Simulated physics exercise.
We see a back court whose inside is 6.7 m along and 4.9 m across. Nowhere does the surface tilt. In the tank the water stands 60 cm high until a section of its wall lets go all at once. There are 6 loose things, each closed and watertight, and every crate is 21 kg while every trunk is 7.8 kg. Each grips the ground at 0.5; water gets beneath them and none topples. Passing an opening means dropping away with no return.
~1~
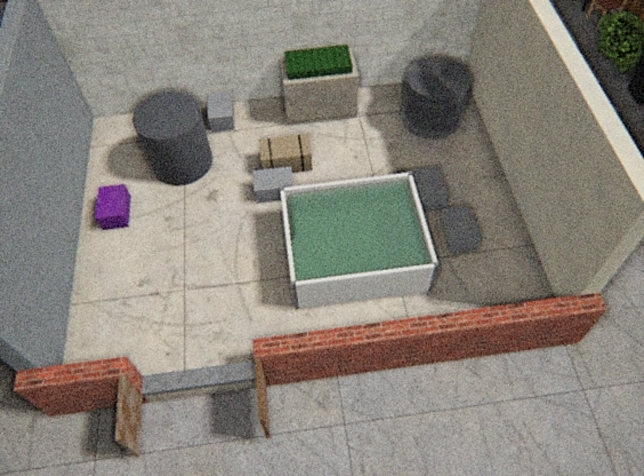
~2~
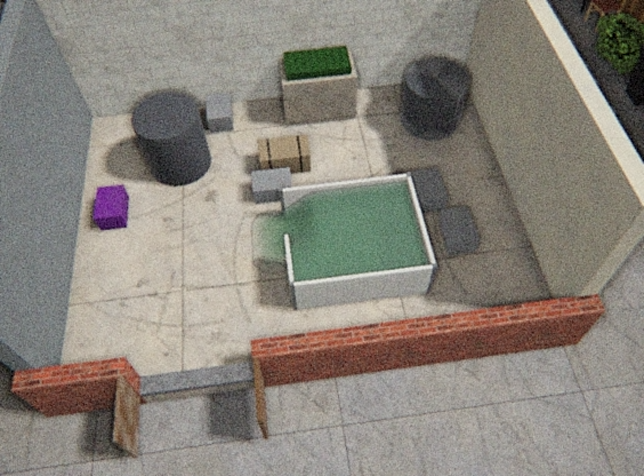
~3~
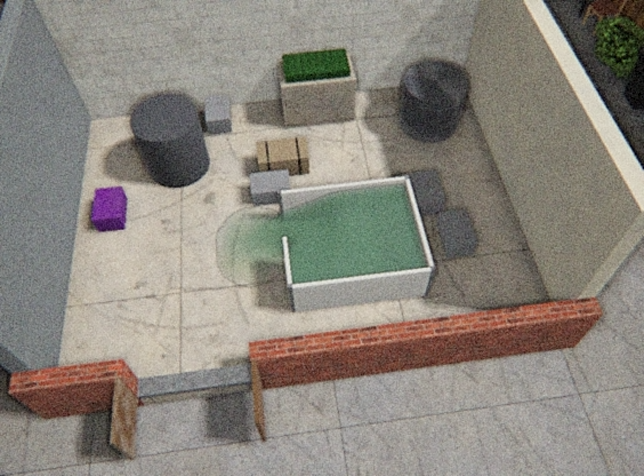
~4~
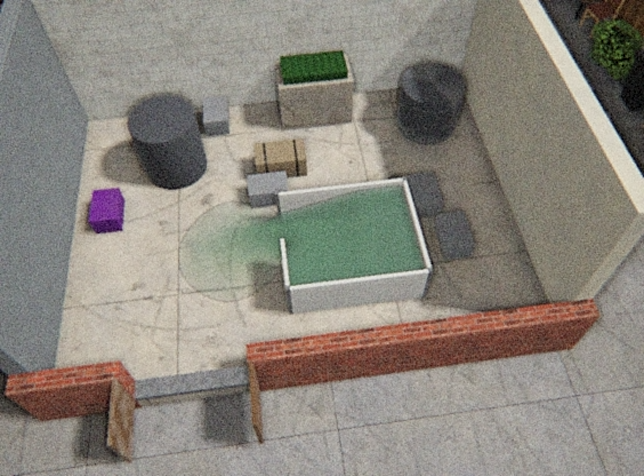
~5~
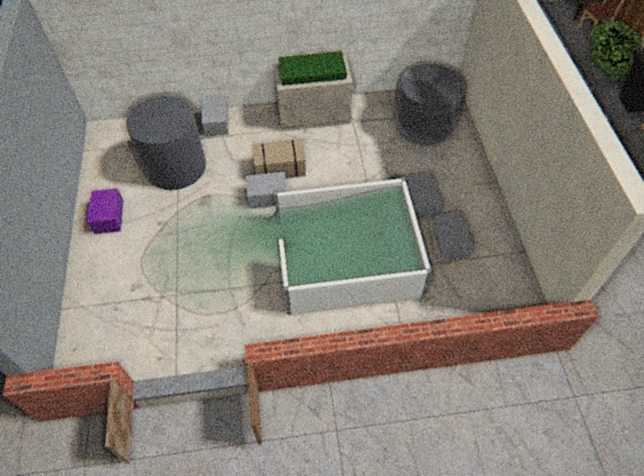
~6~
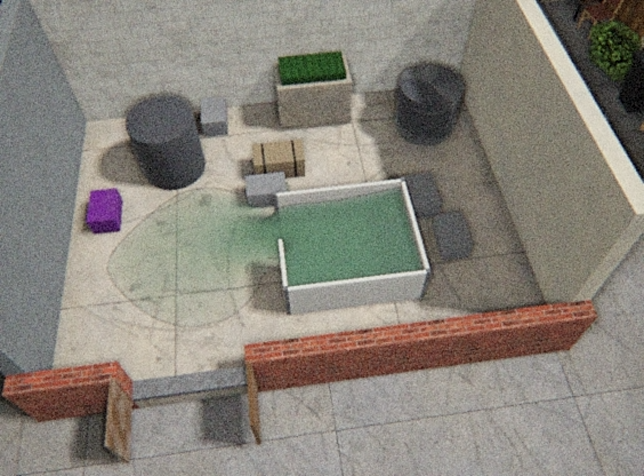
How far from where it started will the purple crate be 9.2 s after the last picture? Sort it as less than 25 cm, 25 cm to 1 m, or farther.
The purple crate ends up more than 1 m from its start.
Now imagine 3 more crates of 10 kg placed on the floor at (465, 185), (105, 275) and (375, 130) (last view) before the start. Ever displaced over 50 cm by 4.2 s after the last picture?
In order: Below it, above it, below it.
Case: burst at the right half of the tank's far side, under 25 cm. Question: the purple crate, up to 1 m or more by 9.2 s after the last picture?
After that, the purple crate hardly moves.
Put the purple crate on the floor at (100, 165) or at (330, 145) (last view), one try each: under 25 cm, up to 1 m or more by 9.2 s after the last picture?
Respectively: It is shoved a long way; it rests almost unmoved.
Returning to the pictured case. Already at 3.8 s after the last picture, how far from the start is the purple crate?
Roughly 150 cm by then.
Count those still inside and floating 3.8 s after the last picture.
Then: 1.
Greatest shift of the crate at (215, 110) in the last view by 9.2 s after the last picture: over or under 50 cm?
The answer is that it exceeded the limit.
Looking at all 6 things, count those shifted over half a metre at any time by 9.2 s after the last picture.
I get 2.
Then, 1.2 s after the last picture the purple crate is near (77, 201), 0.4 m from its start, afloat; 0 of 6 are out; 1 afloat.
Then, 3.8 s after the last picture the purple crate is near (115, 124), 1.7 m from its start, afloat; 0 of 6 are out; 1 afloat.
Then, 6.2 s after the last picture the purple crate is near (213, 117), 2.4 m from its start, aground; 0 of 6 are out; 0 afloat.
Then, 9.2 s after the last picture the purple crate is near (216, 116), 2.4 m from its start, aground; 0 of 6 are out; 0 afloat.
